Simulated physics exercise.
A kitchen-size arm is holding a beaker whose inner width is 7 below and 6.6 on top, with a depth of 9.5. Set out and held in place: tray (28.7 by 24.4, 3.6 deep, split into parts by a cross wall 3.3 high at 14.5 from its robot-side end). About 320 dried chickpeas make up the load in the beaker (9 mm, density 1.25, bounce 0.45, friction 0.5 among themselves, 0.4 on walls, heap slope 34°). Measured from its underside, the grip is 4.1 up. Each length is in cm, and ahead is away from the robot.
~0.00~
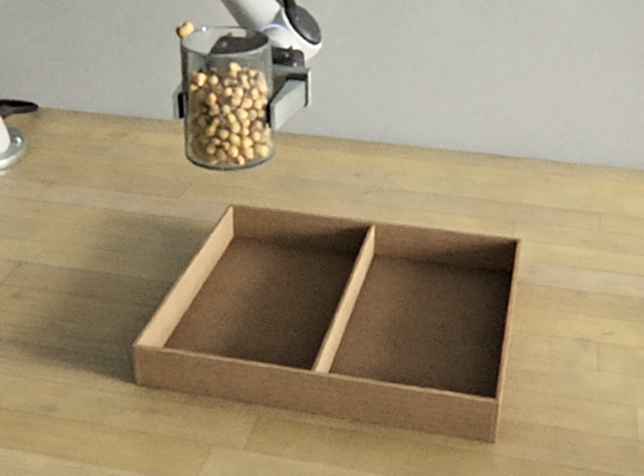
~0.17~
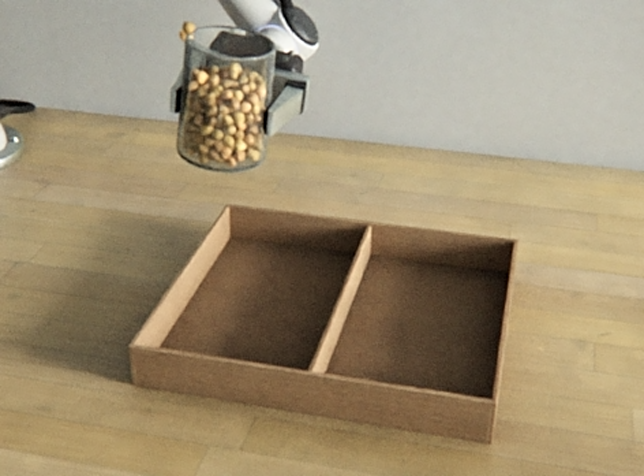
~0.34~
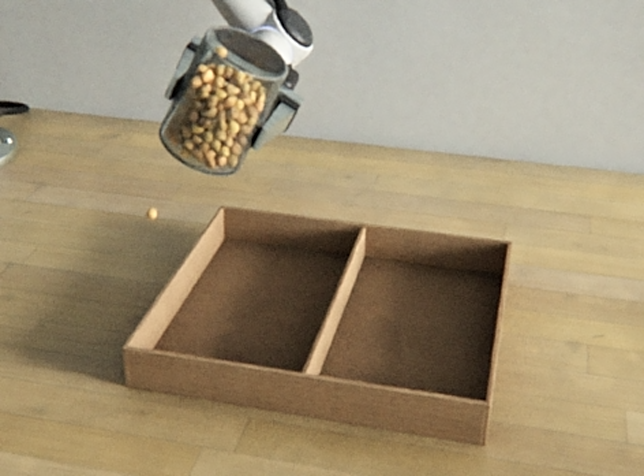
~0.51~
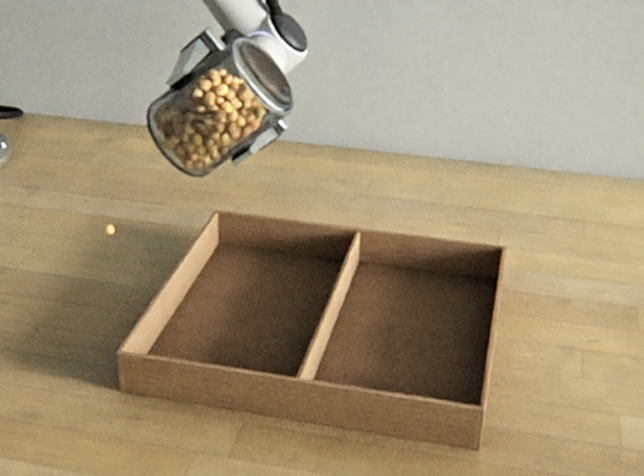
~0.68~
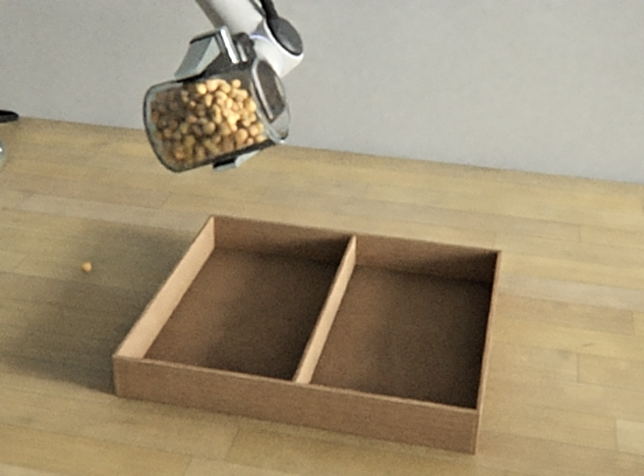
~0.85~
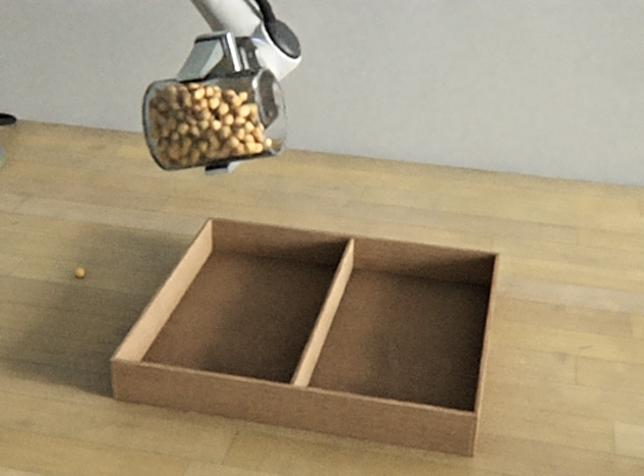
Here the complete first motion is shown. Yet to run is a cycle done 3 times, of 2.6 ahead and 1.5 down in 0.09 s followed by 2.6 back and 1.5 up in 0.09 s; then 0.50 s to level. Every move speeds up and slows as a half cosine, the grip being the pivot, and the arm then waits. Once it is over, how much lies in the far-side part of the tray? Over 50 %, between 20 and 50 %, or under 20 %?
Under 20 %.
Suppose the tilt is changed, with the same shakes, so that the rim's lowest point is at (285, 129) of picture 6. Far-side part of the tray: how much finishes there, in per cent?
Result: Approximately 0 %.
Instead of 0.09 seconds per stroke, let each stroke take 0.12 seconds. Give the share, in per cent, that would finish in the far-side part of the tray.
That gives about 5 percent.
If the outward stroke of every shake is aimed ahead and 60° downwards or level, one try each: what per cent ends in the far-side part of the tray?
First try about 0 %, second try about 30 %.
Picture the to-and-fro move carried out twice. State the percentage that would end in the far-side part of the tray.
About 10 per cent, then.
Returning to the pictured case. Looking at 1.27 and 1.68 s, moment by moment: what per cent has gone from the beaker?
In turn: 10 %, then 20 %.
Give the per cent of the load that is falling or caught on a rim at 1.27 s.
About 3 per cent.
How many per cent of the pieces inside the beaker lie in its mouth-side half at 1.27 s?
Estimate: Around 35 %.
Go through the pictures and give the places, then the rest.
Beaker middle at (228, 100), level; upper third of the load around (231, 93), from x 185 to 265, top at y 30; 317 in the beaker, in the first picture.
Beaker middle at (226, 100), tilted 7° forward; upper third of the load around (225, 95), from x 185 to 265, top at y 30; 316 in the beaker, 1 in flight or on a rim, in the second picture.
Beaker middle at (223, 103), tilted 26° forward; upper third of the load around (217, 95), from x 150 to 260, top at y 55; 316 in the beaker, 1 in flight or on a rim, in the third picture.
Beaker middle at (220, 109), tilted 50° forward; upper third of the load around (207, 98), from x 110 to 255, top at y 75; 316 in the beaker, 1 in flight or on a rim, in the fourth picture.
Beaker middle at (217, 115), tilted 69° forward; upper third of the load around (200, 100), from x 85 to 255, top at y 80; 316 in the beaker, 1 on the table or floor, in the fifth picture.
Beaker middle at (215, 119), tilted 76° forward; upper third of the load around (192, 104), from x 80 to 265, top at y 85; 316 in the beaker, 1 on the table or floor, in the sixth picture.
By 1.27 s, tilted 76° forward, highest piece 21 above the table; 287 in the beaker, 17 in the far-side part, 1 in the robot-side part, 1 on the table or floor, 11 in flight or on a rim.
By 1.68 s, tilted 28° forward, highest piece 24 above the table; 260 in the beaker, 38 in the far-side part, 17 in the robot-side part, 1 on the table or floor, 1 in flight or on a rim.
By 2.09 s, level, highest piece 23 above the table; 260 in the beaker, 39 in the far-side part, 17 in the robot-side part, 1 on the table or floor.
By 3.14 s, level, highest piece 23 above the table; 260 in the beaker, 39 in the far-side part, 17 in the robot-side part, 1 on the table or floor.
Final count, 260 in the beaker, 39 in the far-side part, 17 in the robot-side part, 1 on the table or floor. That is 12 % in the far-side part of the tray.
